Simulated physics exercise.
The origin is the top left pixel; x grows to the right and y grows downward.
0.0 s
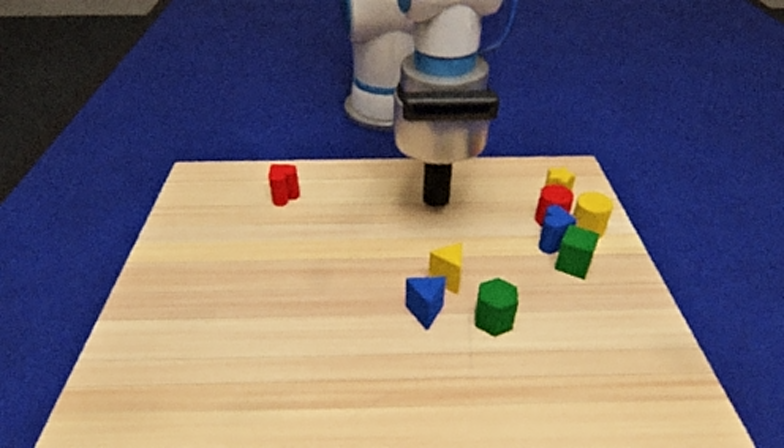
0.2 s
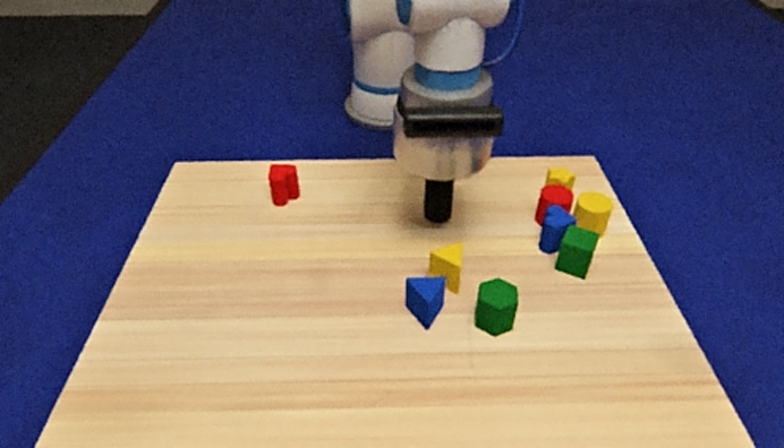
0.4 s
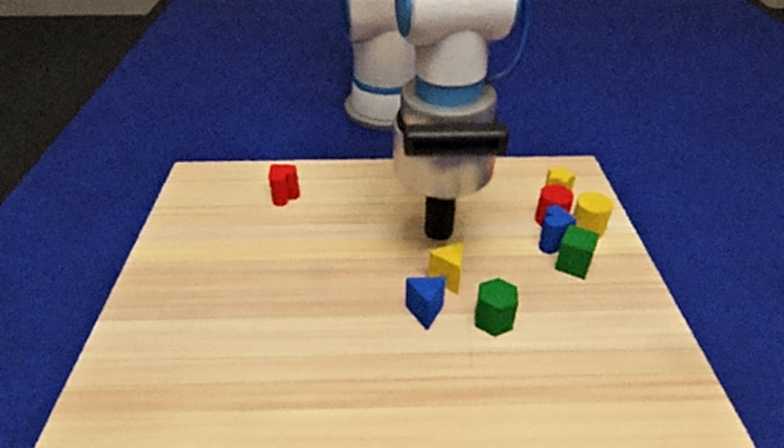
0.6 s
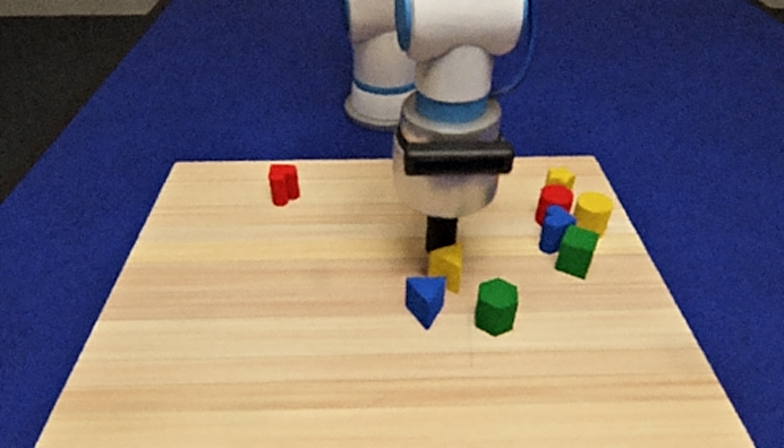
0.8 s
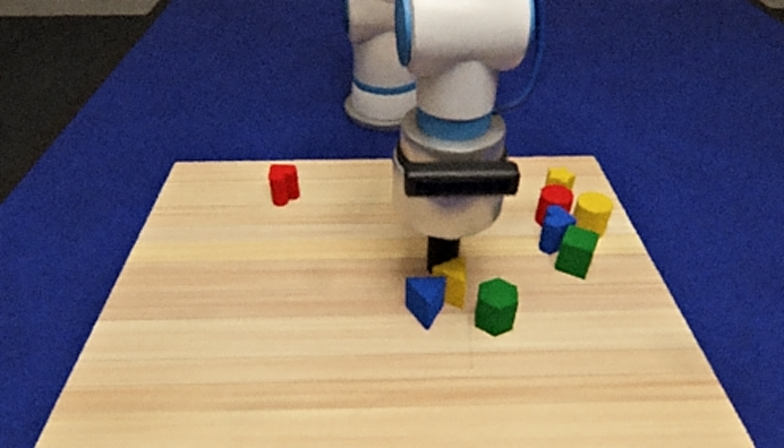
In this clip, a robot arm lowers its black peg toward the front of a wooden board scattered with coloured blocks, reaching the yellow triangle and nudging it slightly forward and right, while the other blocks stay still.
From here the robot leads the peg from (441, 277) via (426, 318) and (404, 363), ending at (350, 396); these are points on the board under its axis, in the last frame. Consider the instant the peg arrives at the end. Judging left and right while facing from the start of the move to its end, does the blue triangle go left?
The answer is yes.
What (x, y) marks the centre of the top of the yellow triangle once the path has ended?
It is at (459, 291).
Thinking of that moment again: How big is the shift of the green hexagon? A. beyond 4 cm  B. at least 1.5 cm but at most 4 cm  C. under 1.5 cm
Option C.
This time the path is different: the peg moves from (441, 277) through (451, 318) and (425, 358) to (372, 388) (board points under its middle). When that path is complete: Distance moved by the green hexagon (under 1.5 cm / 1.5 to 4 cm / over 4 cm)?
Short of 1.5 cm.
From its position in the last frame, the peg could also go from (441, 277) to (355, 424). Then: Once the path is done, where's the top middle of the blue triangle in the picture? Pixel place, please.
For the centre of its top, I'd go with (417, 357).
The first path, step by step. One third of the way, peg at (427, 308); blue triangle at (422, 312), turned 25° clockwise; yellow triangle at (459, 291), turned 45° anticlockwise.
Two thirds of the way, peg at (404, 354); blue triangle at (405, 363); yellow triangle at (459, 291), turned 45° anticlockwise.
At the end, peg at (349, 387); blue triangle at (400, 377), turned 25° anticlockwise; yellow triangle at (459, 291), turned 45° anticlockwise; green hexagon still.
